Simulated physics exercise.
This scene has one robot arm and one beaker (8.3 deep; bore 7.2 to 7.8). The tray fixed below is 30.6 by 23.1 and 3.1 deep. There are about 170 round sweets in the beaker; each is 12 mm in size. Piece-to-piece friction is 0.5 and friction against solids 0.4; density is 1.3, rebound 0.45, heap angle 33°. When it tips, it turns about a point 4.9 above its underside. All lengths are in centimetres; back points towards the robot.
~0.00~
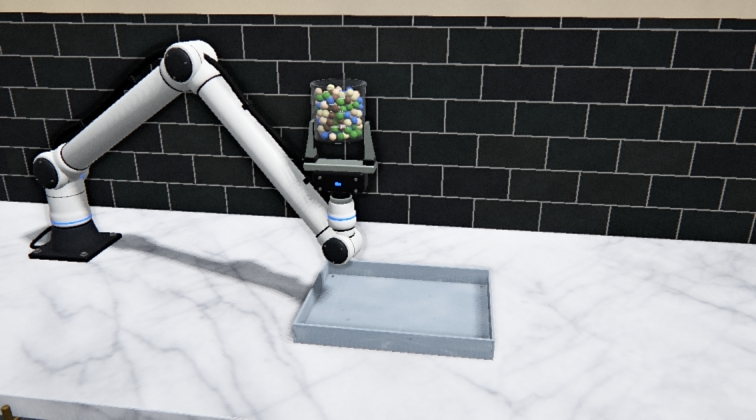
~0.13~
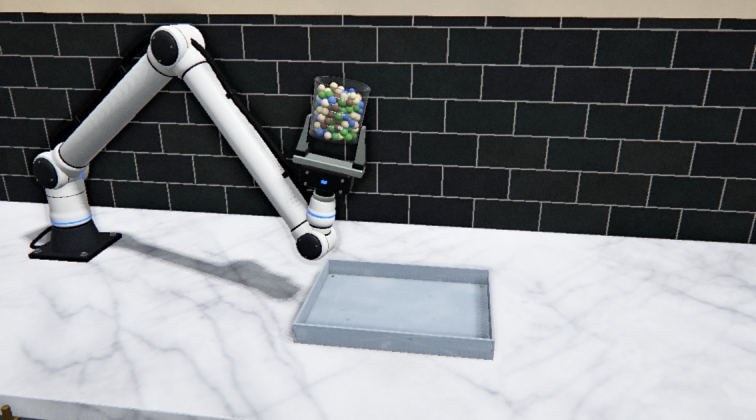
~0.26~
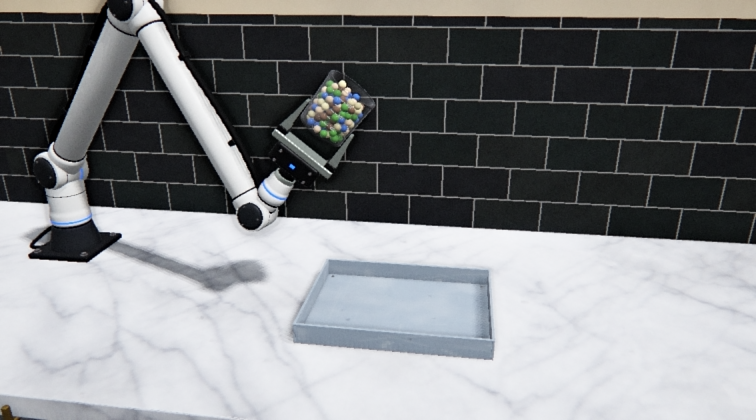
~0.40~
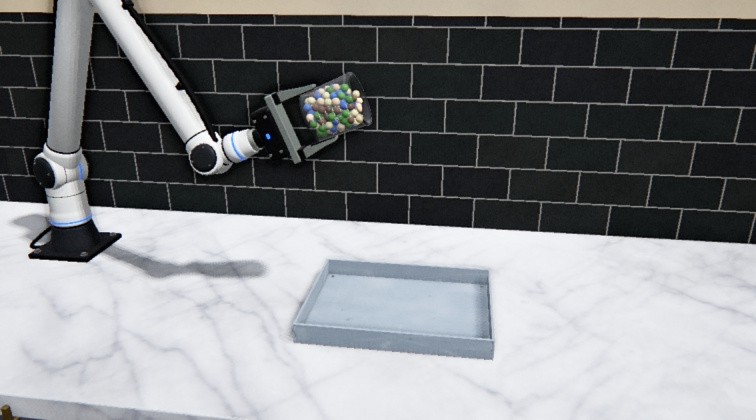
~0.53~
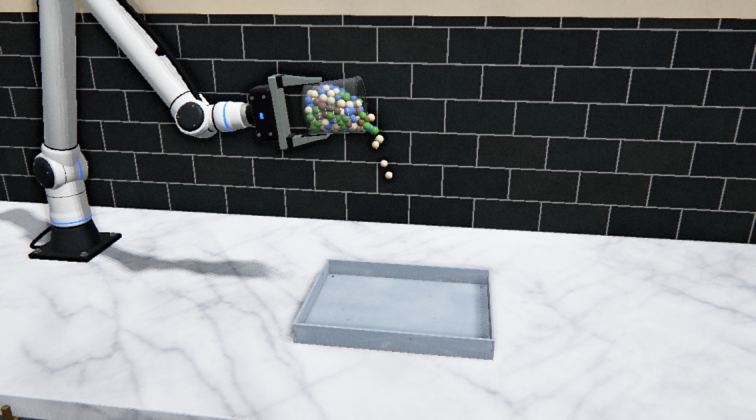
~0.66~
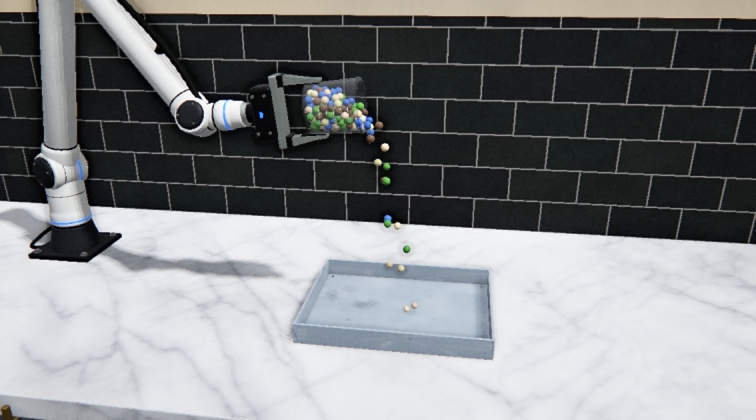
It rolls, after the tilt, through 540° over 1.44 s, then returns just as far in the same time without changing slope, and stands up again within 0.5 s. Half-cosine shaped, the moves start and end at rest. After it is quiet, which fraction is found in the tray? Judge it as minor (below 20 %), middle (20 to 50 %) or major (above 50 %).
Major.
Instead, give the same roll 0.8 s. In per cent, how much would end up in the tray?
Expected share: Some 60 %.
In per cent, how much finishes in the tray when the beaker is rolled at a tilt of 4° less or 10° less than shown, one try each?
The first try gives around 65 percent, the second around 50 percent.
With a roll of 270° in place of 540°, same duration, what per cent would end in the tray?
65 %.
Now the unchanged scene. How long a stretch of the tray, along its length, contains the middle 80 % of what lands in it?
Spread length: Close to 22 cm.
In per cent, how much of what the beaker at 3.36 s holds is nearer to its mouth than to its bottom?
I'd put it at some 35 per cent.
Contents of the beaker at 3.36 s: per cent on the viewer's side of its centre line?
The answer works out at some 70 percent.
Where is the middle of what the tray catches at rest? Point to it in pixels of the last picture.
Around (417, 308).
After 2.01 s, tipped 84°, highest piece 37 above the table; 91 in the tray, 72 in the beaker, 1 on the table or floor, 7 in flight or on a rim.
After 3.36 s, tipped 84°, highest piece 38 above the table; 121 in the tray, 47 in the beaker, 1 on the table or floor, 2 in flight or on a rim.
After 4.24 s, upright, highest piece 36 above the table; 126 in the tray, 44 in the beaker, 1 on the table or floor.
After 4.94 s, upright, highest piece 36 above the table; 126 in the tray, 44 in the beaker, 1 on the table or floor.
In the end, 126 in the tray, 44 in the beaker, 1 on the table or floor. That is 74 % in the tray.
